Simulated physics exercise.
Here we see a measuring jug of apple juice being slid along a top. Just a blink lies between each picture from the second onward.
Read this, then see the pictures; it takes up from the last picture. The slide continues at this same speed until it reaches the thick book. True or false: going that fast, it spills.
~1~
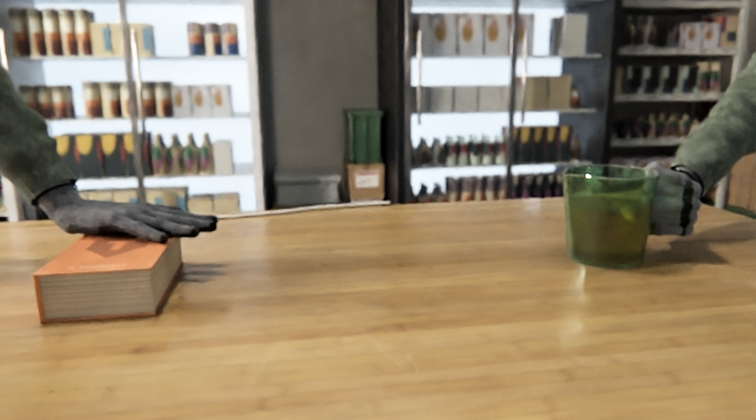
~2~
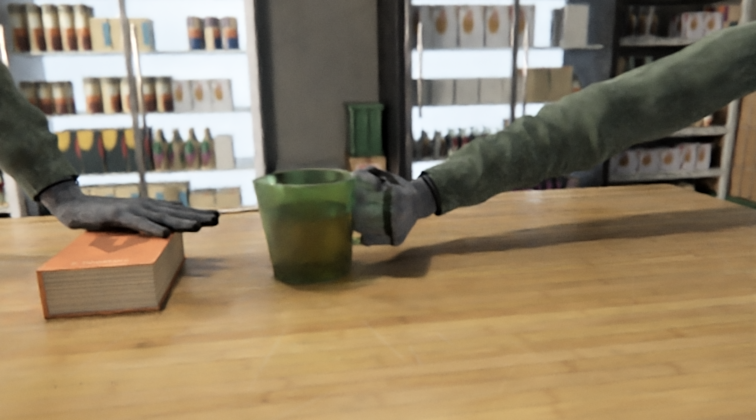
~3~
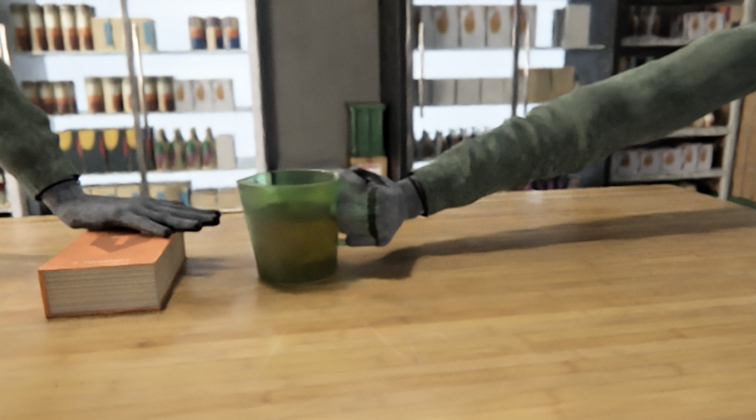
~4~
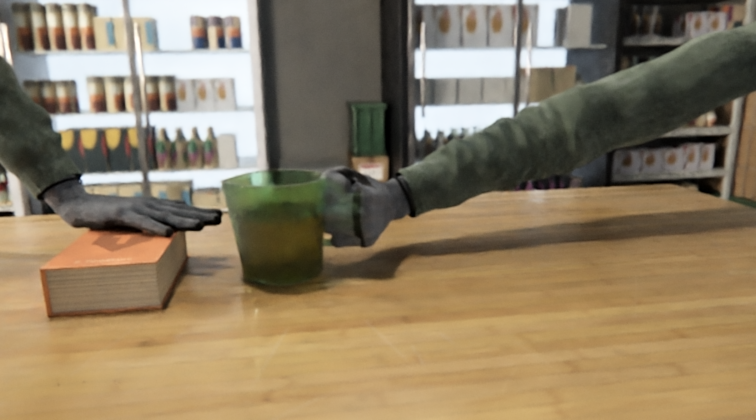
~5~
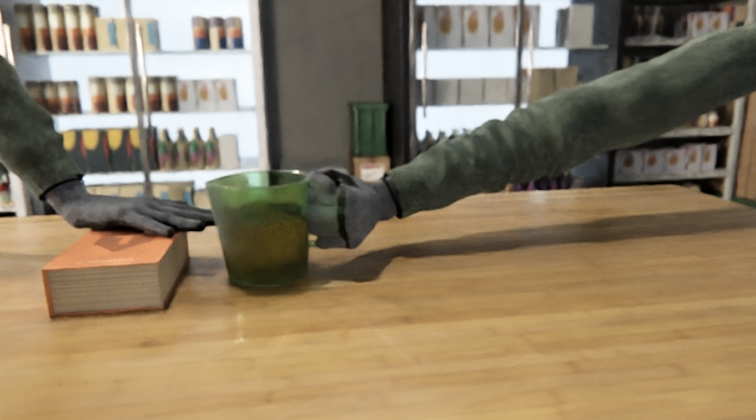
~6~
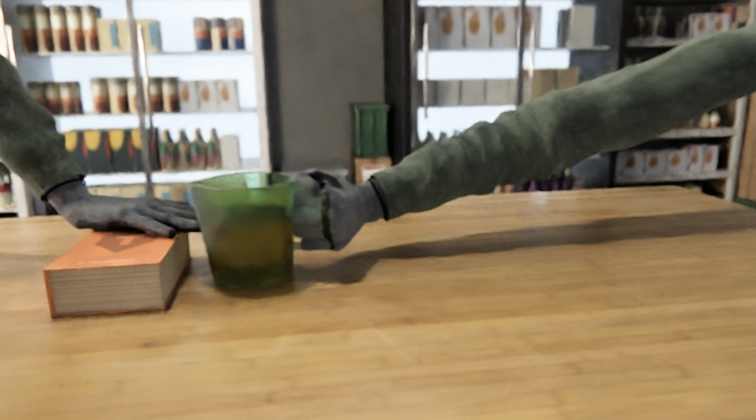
False.
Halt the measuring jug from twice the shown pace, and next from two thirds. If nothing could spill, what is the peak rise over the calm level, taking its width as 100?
About 40 %, then about 15 %.
Soon after, the measuring jug meets the thick book.
Later, the apple juice surges up the wall; the wave climbs under half way to the rim.
In the end, the measuring jug stands at the thick book; nothing has left it.
